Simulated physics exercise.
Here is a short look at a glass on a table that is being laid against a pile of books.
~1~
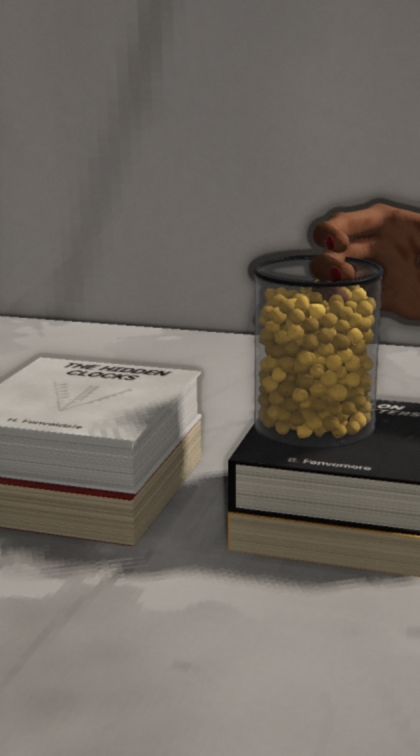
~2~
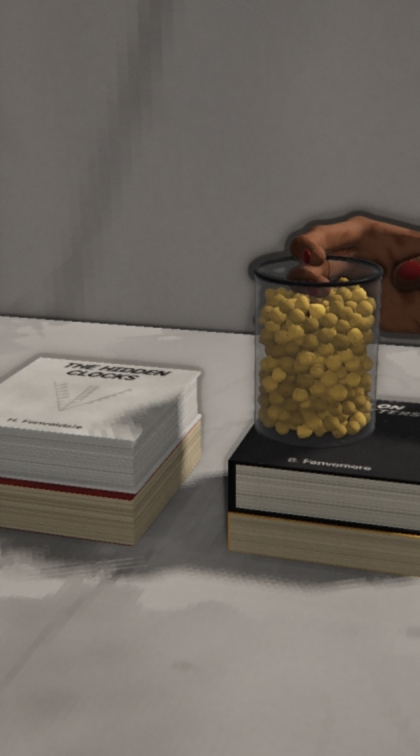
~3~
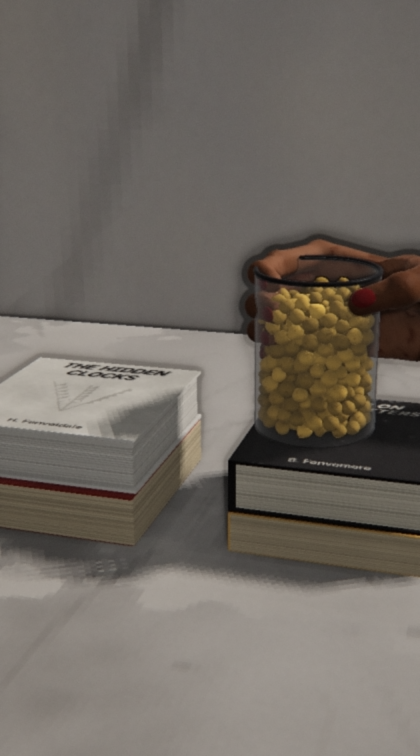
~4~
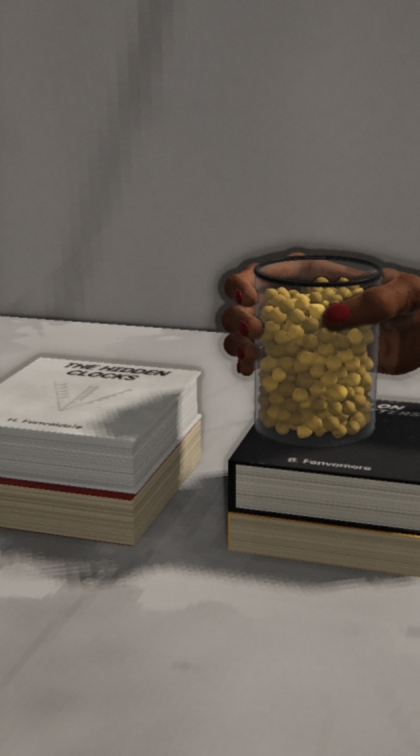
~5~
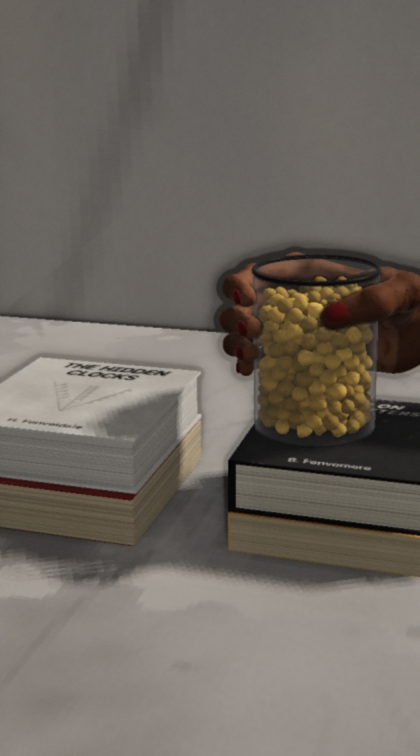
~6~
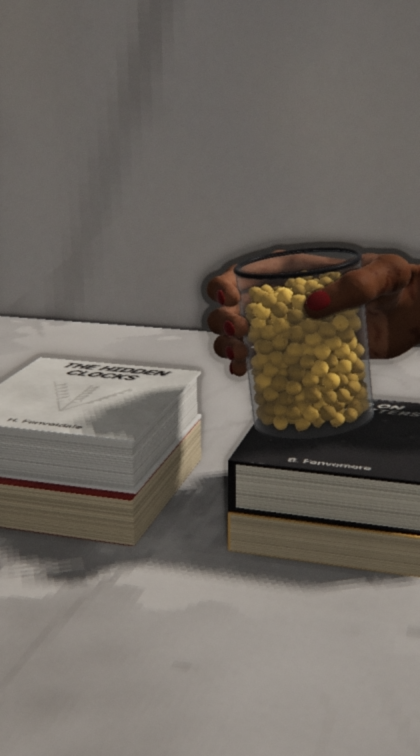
The video shows a hand with red nails reaching around a clear glass of yellow puffed balls standing on a dark book, gripping it, then lifting it slightly and tilting it a little left, toward a pile of white-topped books.
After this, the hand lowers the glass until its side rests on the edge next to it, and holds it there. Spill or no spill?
My guess is it ends up losing some contents.
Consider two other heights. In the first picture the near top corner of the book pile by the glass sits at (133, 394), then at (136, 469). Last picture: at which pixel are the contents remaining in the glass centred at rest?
First height: Roughly (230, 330); second height: Roughly (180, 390).
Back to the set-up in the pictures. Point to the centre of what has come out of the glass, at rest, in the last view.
Once it settles, the centre lies close to (86, 387).
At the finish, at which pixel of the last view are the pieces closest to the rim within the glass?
They come to rest at roughly (110, 373).
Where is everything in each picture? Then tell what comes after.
In the first frame, glass at (316, 349), nearly full of puffed corn balls; book pile at (83, 418), its top about level with the glass's foot.
In the second frame, glass at (316, 349), upright; rim at (259, 267); top of the contents at (309, 310).
In the third frame, glass at (316, 349), upright; rim at (259, 267); book pile at (83, 418).
In the fourth frame, glass at (316, 349), upright; rim at (259, 267); top of the contents at (309, 310).
In the fifth frame, glass at (315, 348), upright; rim at (257, 267); book pile at (83, 418).
In the sixth frame, glass at (306, 341), leaning 7°; rim at (239, 267); book pile at (83, 418), its top about level with the glass's foot.
Then, 0.38 s after the last picture, the glass leans 36°; everything is still inside.
Then, 0.80 s after the last picture, the glass leans 69°; everything is still inside.
Then, 1.28 s after the last picture, the glass rests on the book pile at 82°; a small part of the puffed corn balls out of it.
At rest, the glass rests on the book pile at 82°; a small part of the puffed corn balls out of it.
